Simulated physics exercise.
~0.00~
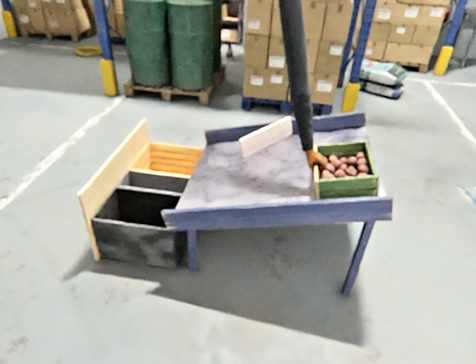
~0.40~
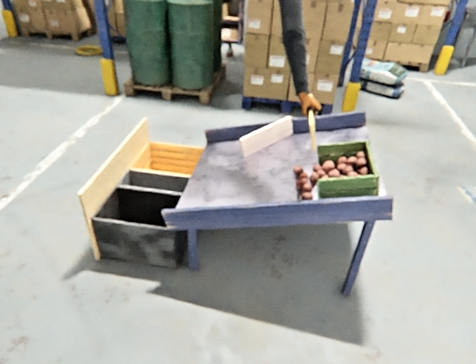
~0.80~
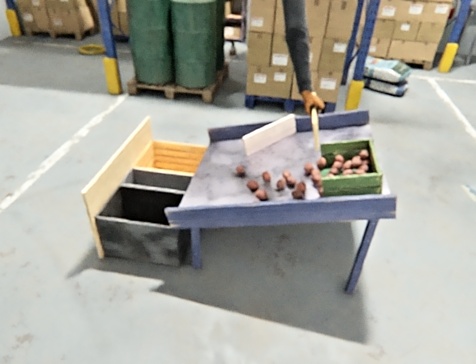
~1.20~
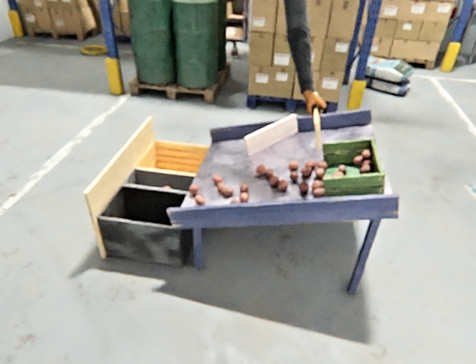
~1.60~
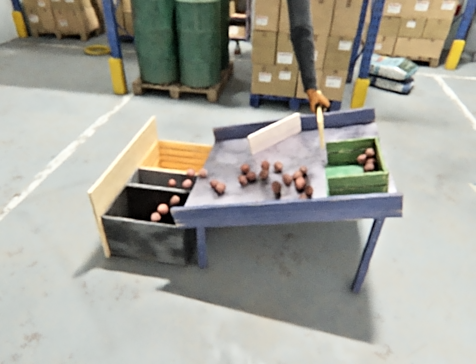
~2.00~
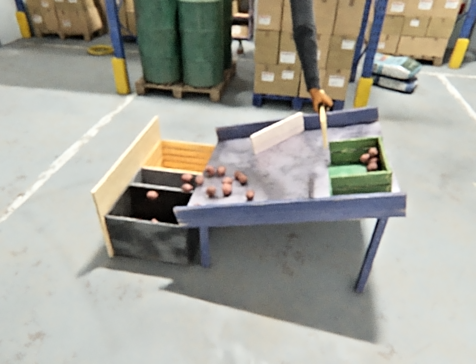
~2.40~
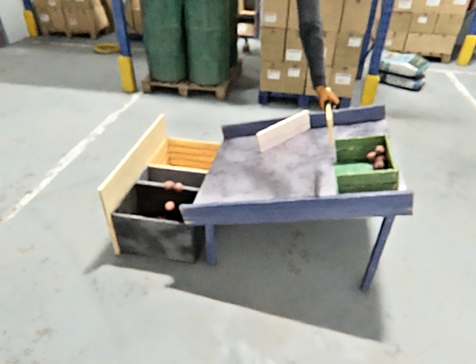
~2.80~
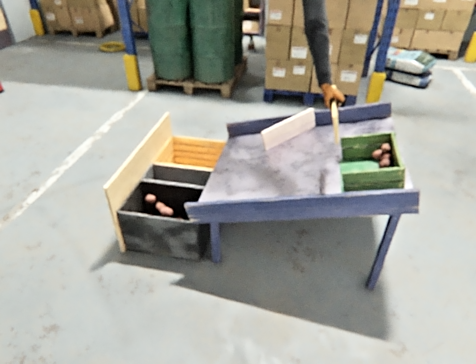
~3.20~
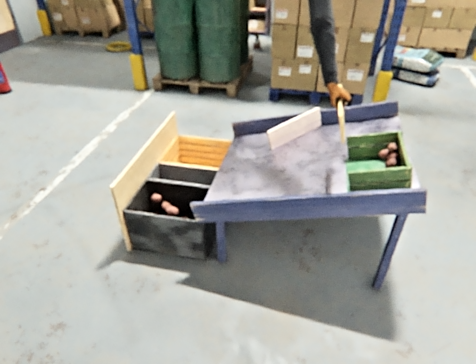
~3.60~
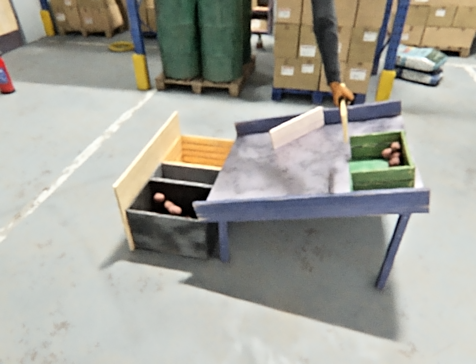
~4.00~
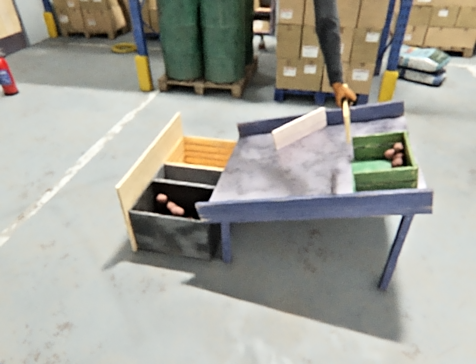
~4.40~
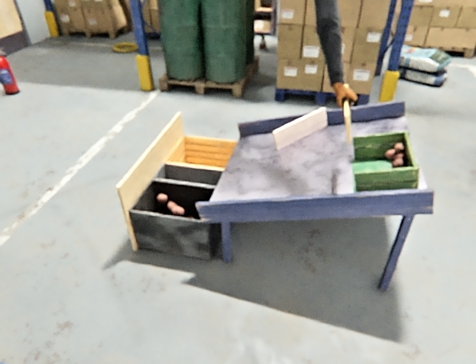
At first, a heap of red potatoes sits in a green pen at the right of a blue-edged sloping table, with an angled board on it and three catchers at its left. A gloved hand raises the gate, and potatoes start to spill out. They roll leftward down the slope in a loose, spreading stream. The first ones drop off the low edge into the black tote nearest us and the grey bin behind it, and the rest follow until the slope is clear. By the end, a few potatoes remain in the pen, others rest in the black tote, and the wooden tub looks empty.
